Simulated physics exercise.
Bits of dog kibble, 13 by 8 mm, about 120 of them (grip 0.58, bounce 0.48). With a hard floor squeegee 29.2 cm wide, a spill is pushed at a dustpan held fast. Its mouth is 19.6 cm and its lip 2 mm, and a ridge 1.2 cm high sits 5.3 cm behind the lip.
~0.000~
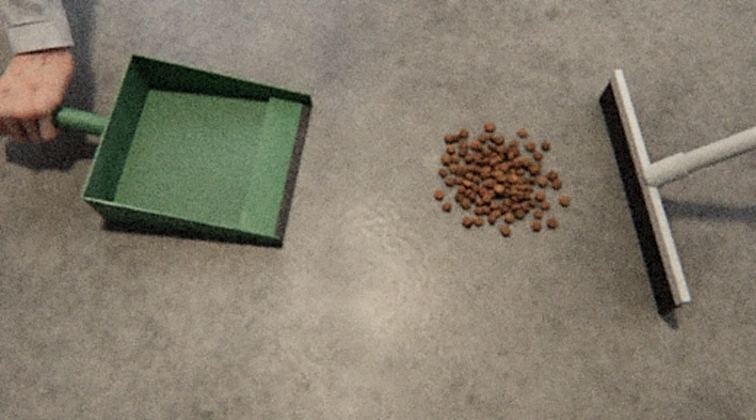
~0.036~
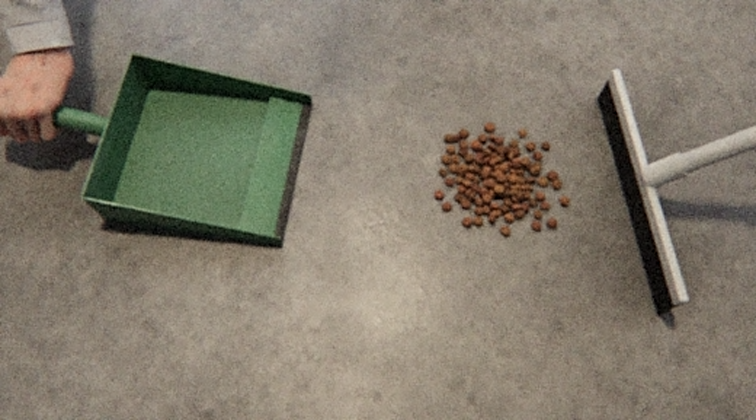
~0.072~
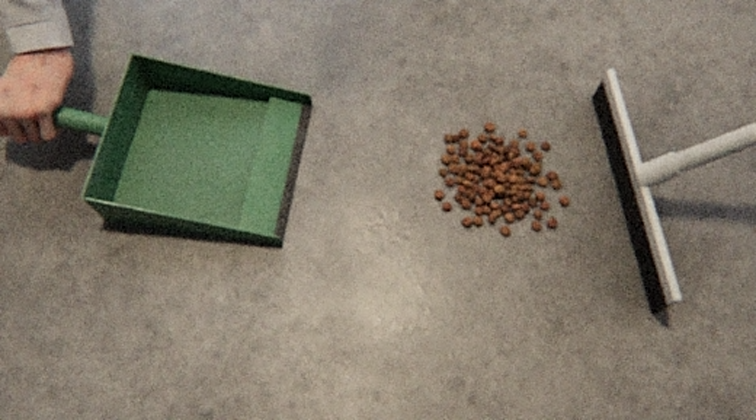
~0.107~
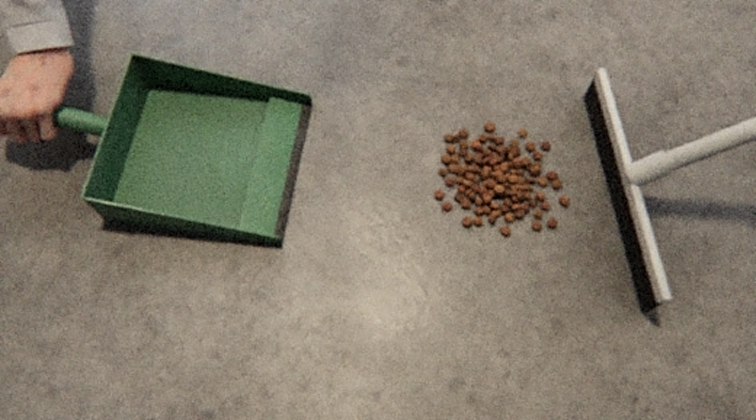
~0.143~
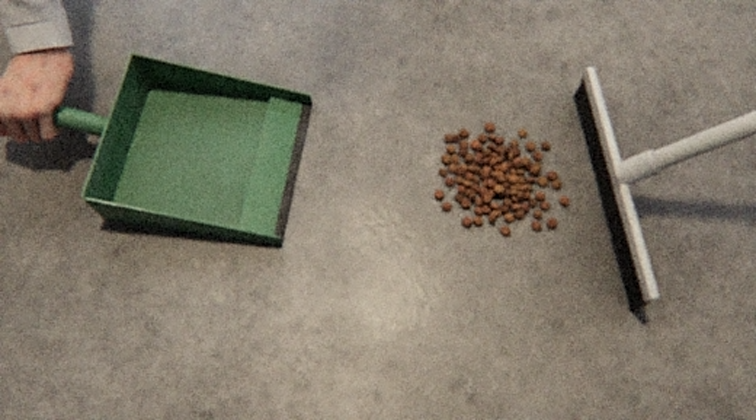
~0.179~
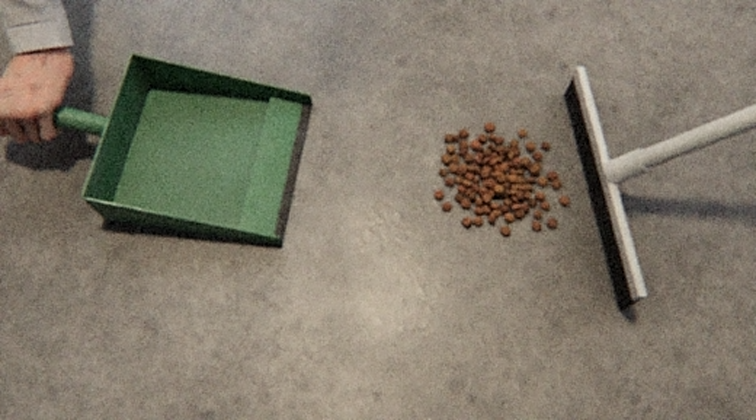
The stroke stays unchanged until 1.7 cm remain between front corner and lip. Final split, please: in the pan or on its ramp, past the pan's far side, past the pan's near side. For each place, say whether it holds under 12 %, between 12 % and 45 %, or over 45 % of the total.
In order: In the pan or on its ramp: A small amount; past the pan's far side: A small amount; past the pan's near side: A small amount.
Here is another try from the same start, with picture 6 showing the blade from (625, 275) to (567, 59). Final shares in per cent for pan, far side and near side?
Pan 0 % / far 20 % / near 0 %.
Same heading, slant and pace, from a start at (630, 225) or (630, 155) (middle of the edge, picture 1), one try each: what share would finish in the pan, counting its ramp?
The two tries give about 20 % and about 0 %.
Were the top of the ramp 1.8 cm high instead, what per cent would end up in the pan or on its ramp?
In that case roughly 5 percent.
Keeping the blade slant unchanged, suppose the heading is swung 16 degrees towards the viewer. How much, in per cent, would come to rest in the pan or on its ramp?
20 per cent.
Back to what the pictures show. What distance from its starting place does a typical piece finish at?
That distance is around 22 cm.
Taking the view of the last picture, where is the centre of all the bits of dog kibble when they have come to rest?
Approximately (317, 173) in the last view.
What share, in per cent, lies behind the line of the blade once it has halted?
Estimate: About 0 %.
Then, at 0.60 s, middle of the blade 22 cm from the lip; 0 % over the lip, far side 0 %, near side 0 %.
After 0.88 s, middle of the blade 12 cm from the lip; 0 % over the lip, far side 0 %, near side 0 %.
After 1.26 s, middle of the blade 5 cm from the lip; 5 % over the lip, far side 0 %, near side 5 %.
In the end, at 1.6 s, pan 5 %, far side 0 %, near side 5 %, in front of the lip or behind the blade 90 %.
